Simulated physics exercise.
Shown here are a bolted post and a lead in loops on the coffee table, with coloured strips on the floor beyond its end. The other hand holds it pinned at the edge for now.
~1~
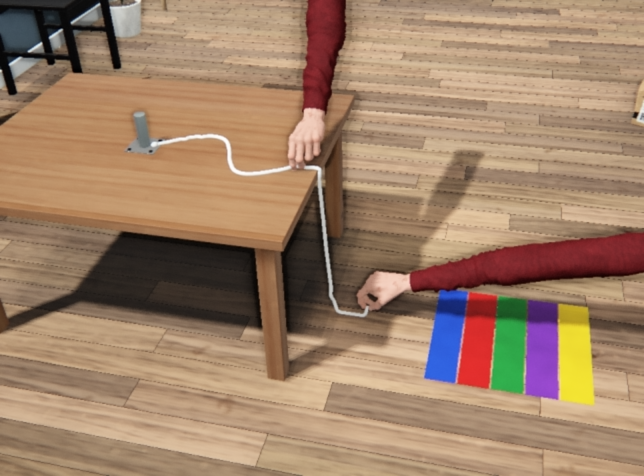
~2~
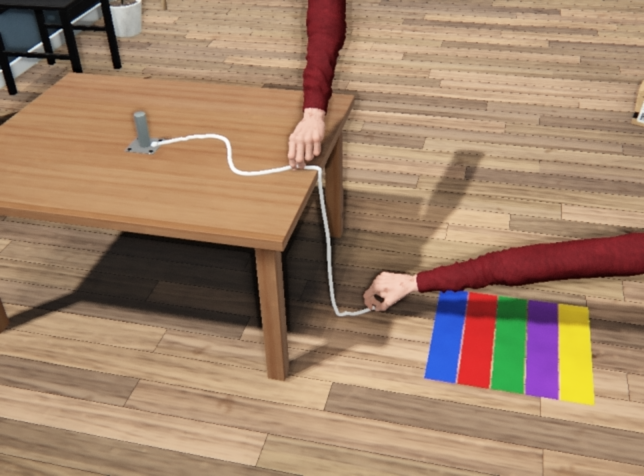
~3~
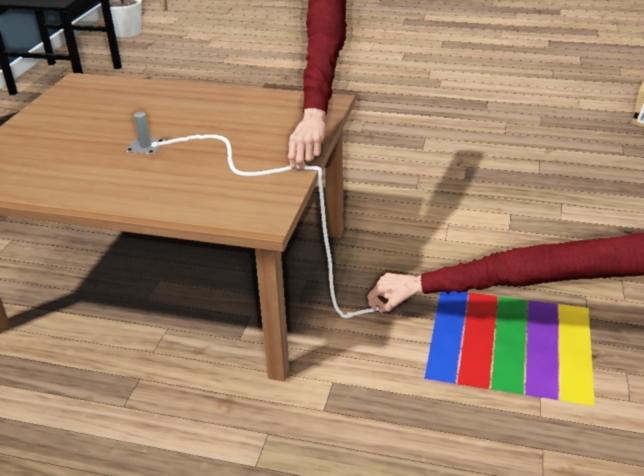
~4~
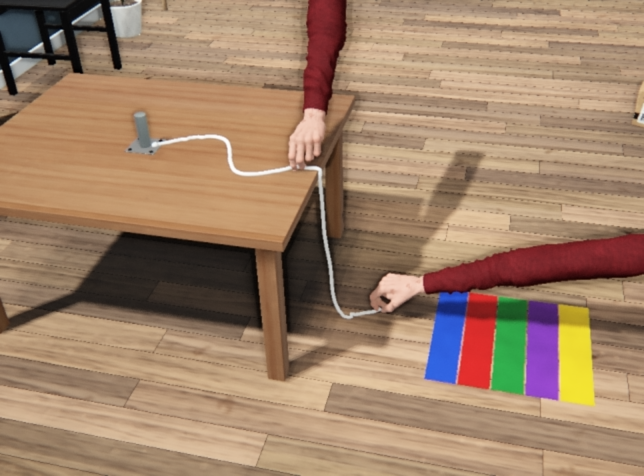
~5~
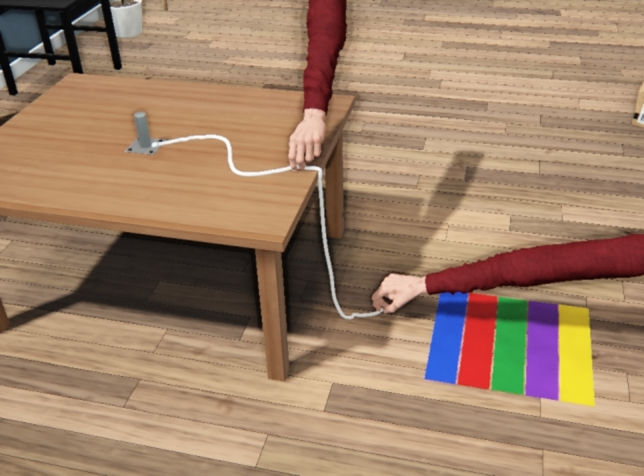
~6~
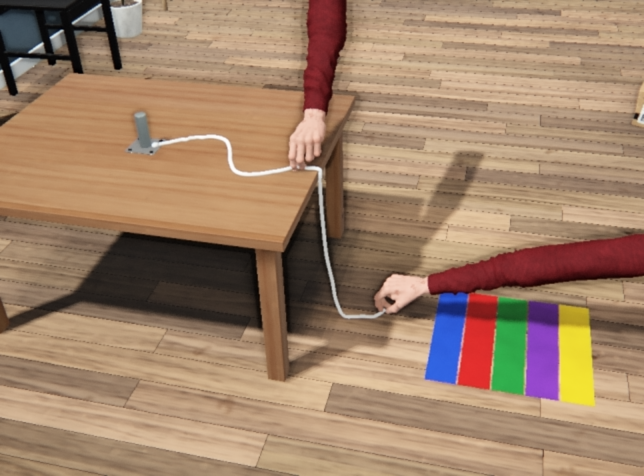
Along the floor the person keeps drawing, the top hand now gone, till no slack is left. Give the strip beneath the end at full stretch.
Purple strip.
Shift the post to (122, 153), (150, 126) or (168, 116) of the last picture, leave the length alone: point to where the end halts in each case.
First (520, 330), then (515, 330), then (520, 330).
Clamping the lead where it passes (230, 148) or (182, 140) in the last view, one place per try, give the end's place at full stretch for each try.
Estimated pixels: (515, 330), then (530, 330).
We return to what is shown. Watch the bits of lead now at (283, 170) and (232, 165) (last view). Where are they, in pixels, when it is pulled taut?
I'd put the first at about (333, 181) and the other at about (275, 162).
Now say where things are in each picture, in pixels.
The first frame shows end (367, 307); blue (443, 363); red (475, 368); green (508, 373); purple (542, 378); yellow (577, 383).
The second frame shows end (374, 308); lead through (186, 139) (230, 151) (265, 173) (320, 187) (329, 250) (334, 304).
The third frame shows end (378, 308).
The fourth frame shows end (380, 309); lead through (186, 140) (230, 152) (265, 173) (321, 187) (327, 251) (336, 304).
The fifth frame shows end (382, 309).
The sixth frame shows end (385, 310); lead through (186, 140) (230, 152) (265, 173) (320, 187) (326, 251) (337, 304).
Early on, end near (478, 323); over red.
Midway, end near (520, 329); over green.
At the end of the slack, end near (543, 332); over purple. It halts on the purple strip.
